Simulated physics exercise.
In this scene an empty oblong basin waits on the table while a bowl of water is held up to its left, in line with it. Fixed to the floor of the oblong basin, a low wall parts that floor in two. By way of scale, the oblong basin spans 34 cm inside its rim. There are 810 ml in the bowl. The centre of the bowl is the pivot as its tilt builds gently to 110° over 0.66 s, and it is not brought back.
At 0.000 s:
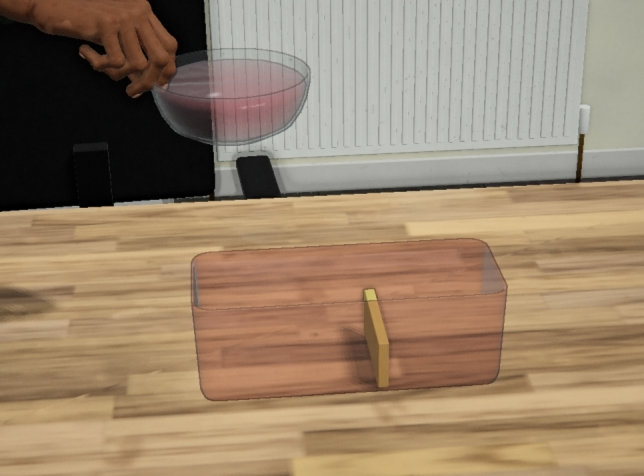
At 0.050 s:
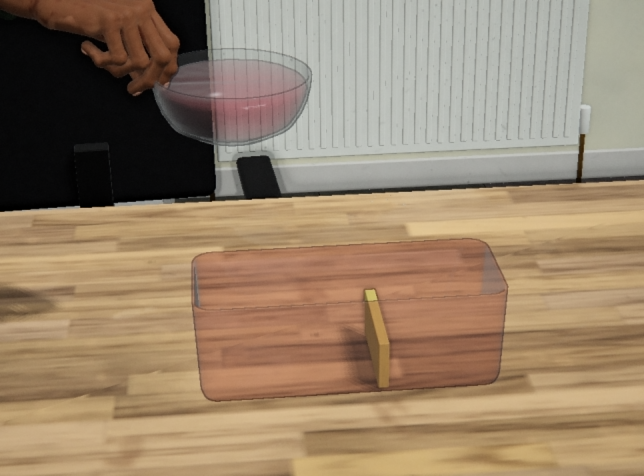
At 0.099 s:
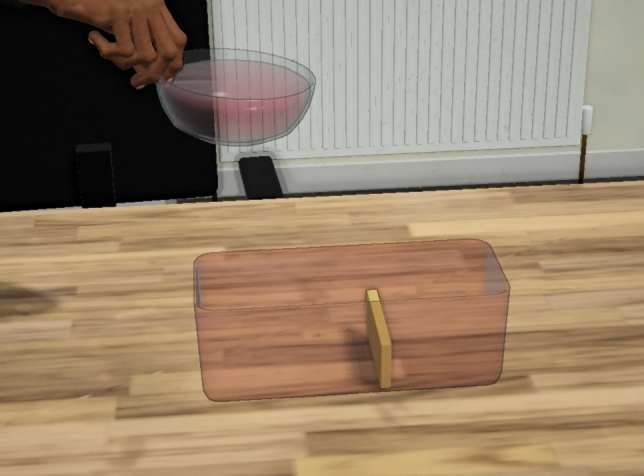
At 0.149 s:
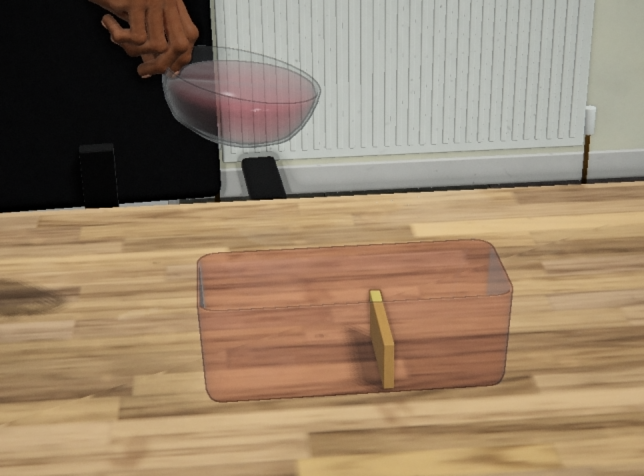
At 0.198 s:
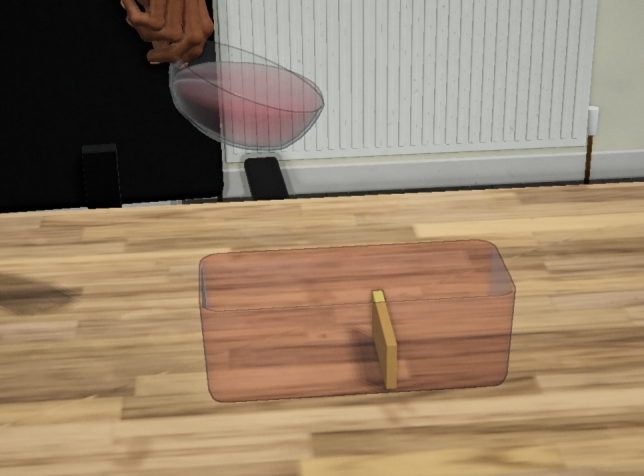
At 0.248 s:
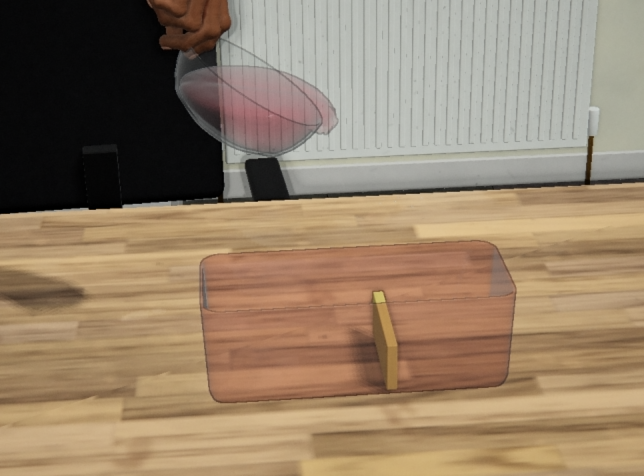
The video shows a hand holding a clear bowl of pinkish liquid above and behind an empty oblong basin with a low dividing wall on a wooden table, then gradually tilting it rightward until some liquid passes over the rim.
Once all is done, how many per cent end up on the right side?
Roughly 38 percent ends up on the right side.
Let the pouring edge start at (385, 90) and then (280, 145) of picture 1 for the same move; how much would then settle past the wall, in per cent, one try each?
Respectively about 75 and 5 percent.
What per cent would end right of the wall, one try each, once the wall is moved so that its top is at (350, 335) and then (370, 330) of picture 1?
Some 55 in a hundred, then some 40 in a hundred.
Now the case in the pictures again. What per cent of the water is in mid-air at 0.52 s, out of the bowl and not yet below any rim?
Near 60 in a hundred.
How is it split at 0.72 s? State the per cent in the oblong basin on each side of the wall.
Near 48 on the left, 36 on the right.
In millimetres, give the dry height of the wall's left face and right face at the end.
It's around 42 mm on the left side and around 40 mm on the right side.
After 0.52 s the tilt is 99° and 6 per cent is still to pour, 6 is left of the wall and 29 right of it.
After 0.72 s the tilt is 110° and 0 per cent is still to pour, 48 is left of the wall and 37 right of it.
After 0.93 s the tilt is 110° and 0 per cent is still to pour, 52 is left of the wall and 37 right of it.
After 1.16 s the tilt is 110° and 0 per cent is still to pour, 53 is left of the wall and 38 right of it.
In the end 53 per cent lies left of the wall, 38 right of it and 9 outside.
